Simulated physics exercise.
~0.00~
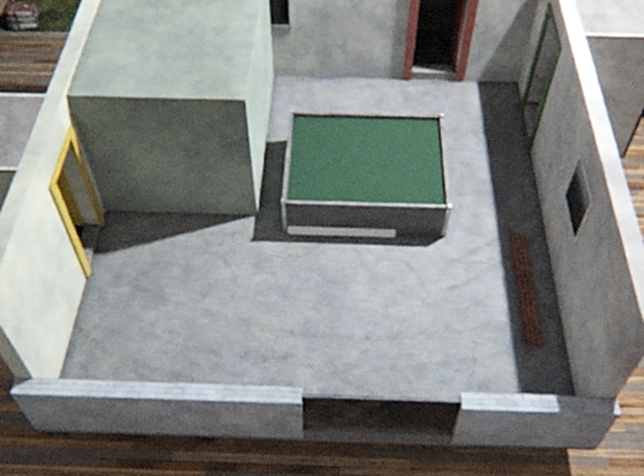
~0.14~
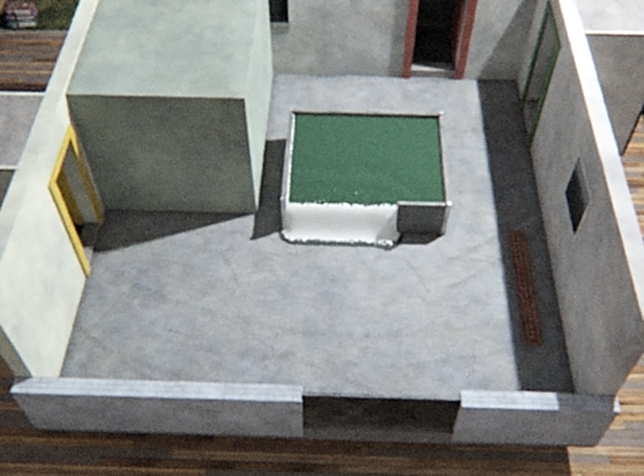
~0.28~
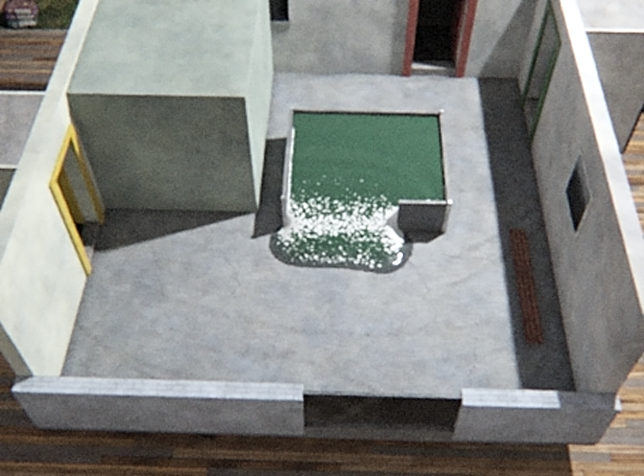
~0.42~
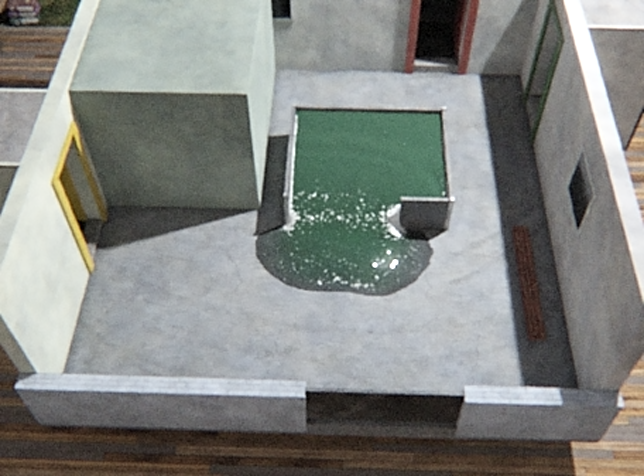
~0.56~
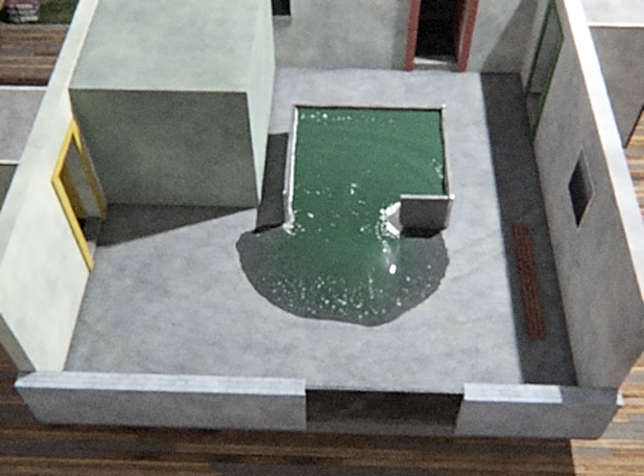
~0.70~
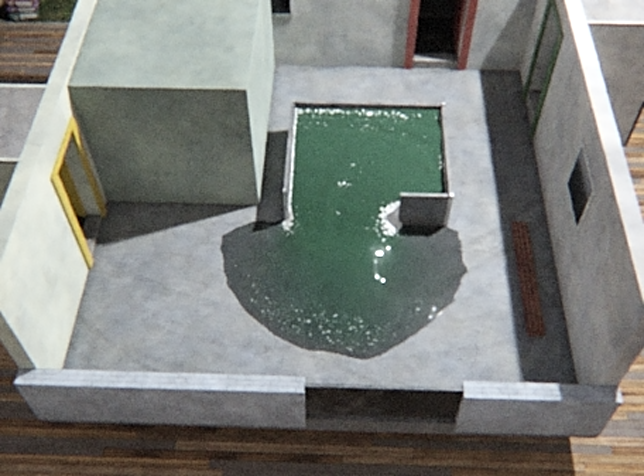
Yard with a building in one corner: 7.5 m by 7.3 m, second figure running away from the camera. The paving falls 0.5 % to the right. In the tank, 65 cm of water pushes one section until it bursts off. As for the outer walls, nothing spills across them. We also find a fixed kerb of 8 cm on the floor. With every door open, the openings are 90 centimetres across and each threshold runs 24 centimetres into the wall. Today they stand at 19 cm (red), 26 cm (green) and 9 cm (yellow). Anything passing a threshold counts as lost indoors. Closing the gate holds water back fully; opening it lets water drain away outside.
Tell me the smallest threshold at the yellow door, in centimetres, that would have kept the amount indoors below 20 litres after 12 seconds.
The smallest that would have done is close to 12 cm.
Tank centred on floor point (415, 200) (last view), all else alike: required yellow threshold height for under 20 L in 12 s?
Then it needs to be around 12.5 cm high.
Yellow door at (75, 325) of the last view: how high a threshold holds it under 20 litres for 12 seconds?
20 cm.
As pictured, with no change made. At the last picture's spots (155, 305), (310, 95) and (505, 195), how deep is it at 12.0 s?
Depth: About 7, 9, 6 cm.
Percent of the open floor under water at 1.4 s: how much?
Around 35 per cent of the free floor.
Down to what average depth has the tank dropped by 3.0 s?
Near 25 cm, averaged.
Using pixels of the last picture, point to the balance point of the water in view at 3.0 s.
The balance point sits at roughly (331, 275).
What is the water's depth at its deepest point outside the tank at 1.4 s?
Max depth: About 37 cm.
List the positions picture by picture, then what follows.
The first frame shows the tank at (366, 160) is whole and still, 65 cm deep; the yellow door at (79, 209) is dry.
In the second frame, the gap is at (341, 219), the front 0.3 m out at (296, 241); the back of the tank holds 65 cm.
In the third frame, water pours out at (342, 220) and has run 0.8 m, to (372, 268); about 12 cm deep outside, 65 cm at the back.
In the fourth frame, the gap is at (344, 217), the front 1.3 m out at (356, 290); the back of the tank holds 65 cm.
In the fifth frame, water pours out at (344, 215) and has run 1.9 m, to (359, 320); about 8 cm deep outside, 63 cm at the back.
In the sixth frame, water pours out at (343, 213) and has run 2.5 m, to (355, 352); about 6 cm deep outside, 55 cm at the back; the yellow door at (81, 200), 4.1 m from the gap, is still 2.4 m from the nearest water.
After 1.4 s water covers 35 % of the floor, deepest (37 cm) near (320, 404); it has not reached the yellow door.
After 3.0 s water covers 45 % of the floor, deepest (42 cm) near (56, 395); it has not reached the yellow door.
After 12.0 s water covers 100 % of the floor, deepest (14 cm) near (563, 411); 7 cm at the yellow door, 49 litres in over its 9 cm threshold.
At the yellow door as built, the water arrived by 3.5 s and peaked near 15 cm at 7.2 s.
Run again over the same 12 s with other heights there, 38 litres in over 10 cm, 13 litres over 13.5 cm. The limit of 20 litres is kept from about 12 cm up.
